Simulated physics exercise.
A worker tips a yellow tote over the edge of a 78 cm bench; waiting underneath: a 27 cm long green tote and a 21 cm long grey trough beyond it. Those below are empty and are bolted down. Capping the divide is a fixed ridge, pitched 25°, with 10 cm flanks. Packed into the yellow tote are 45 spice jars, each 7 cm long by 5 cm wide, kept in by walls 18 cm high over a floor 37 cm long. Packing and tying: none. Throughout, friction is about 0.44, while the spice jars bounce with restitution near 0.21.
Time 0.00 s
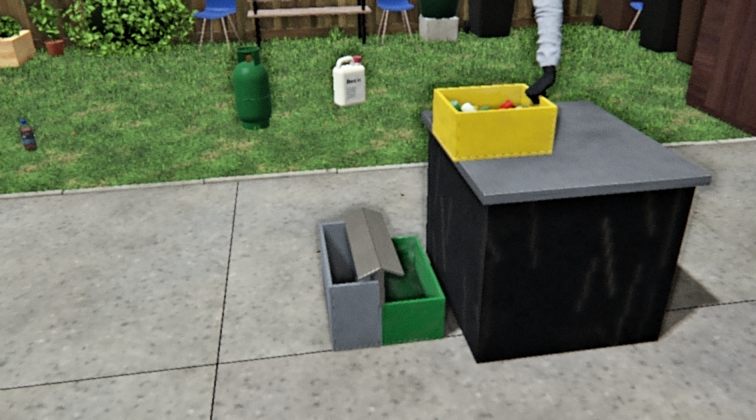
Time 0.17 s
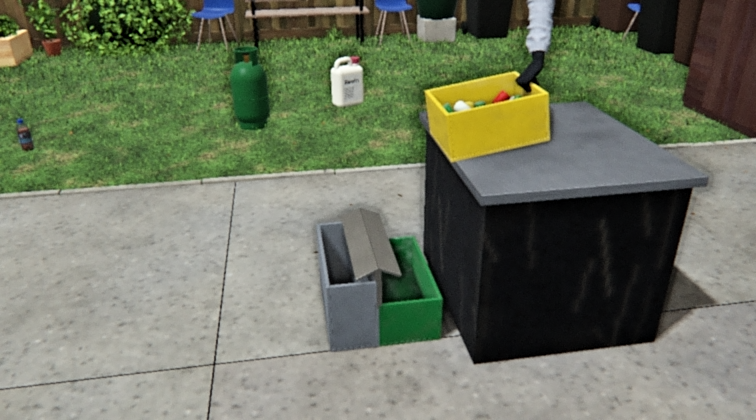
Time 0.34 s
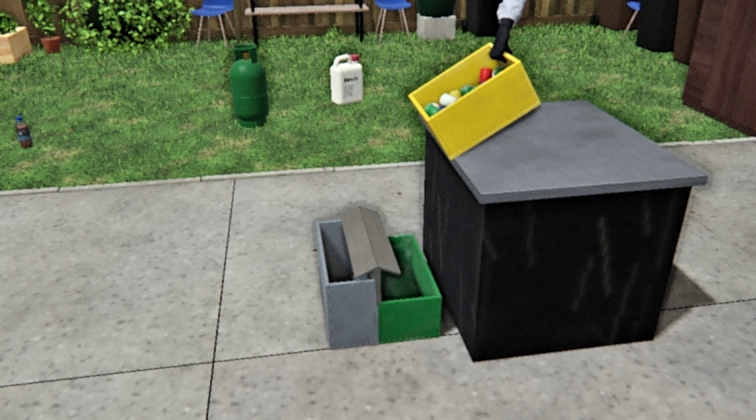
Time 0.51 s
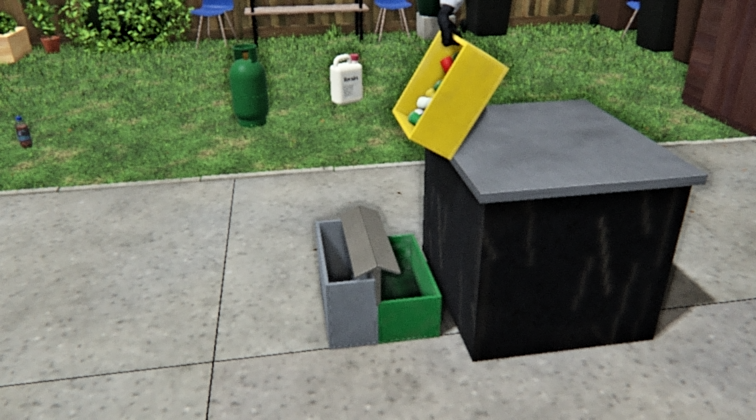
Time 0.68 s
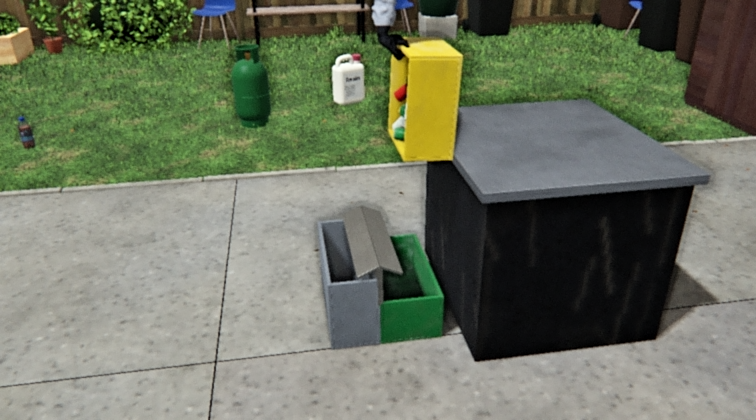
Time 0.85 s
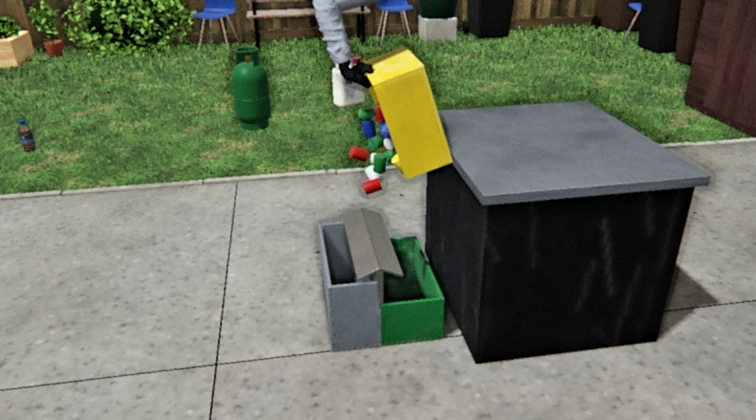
A gloved hand tips a yellow tote leftward over the edge of a dark, grey-topped bench, turning it past upright until small red, green, blue and white jars tumble from its open side. Seen from above, the bench stands on paving beside a fenced lawn, the camera still. Left of it sit a green tote and a grey trough, with a green gas cylinder and white jug behind.
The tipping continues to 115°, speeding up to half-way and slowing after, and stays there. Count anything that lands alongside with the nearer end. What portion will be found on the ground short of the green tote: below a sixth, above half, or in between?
On the ground short of the green tote you'd find under one sixth of them.
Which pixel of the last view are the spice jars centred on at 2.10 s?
Estimated centre in the last picture: (345, 302).
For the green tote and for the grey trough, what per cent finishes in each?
Roughly 10 and 60 per cent.
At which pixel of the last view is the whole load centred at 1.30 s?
You'd find the load's middle at roughly (344, 248).
After 1.05 s, tilt 115°; 12 still in the yellow tote, 5 in the grey trough and 28 in the air.
After 1.30 s, tilt 115°; 2 still in the yellow tote, 1 in the green tote, 16 in the grey trough, 4 on the ground beyond the grey trough and 22 in the air.
After 1.65 s, tilt 115°; 4 in the green tote, 22 in the grey trough, 9 on the ground beyond the grey trough and 10 in the air.
When it is over (at 2.10 s), 4 in the green tote, 27 in the grey trough and 14 on the ground beyond the grey trough. Asked share, 0 of 45, 0 per cent.
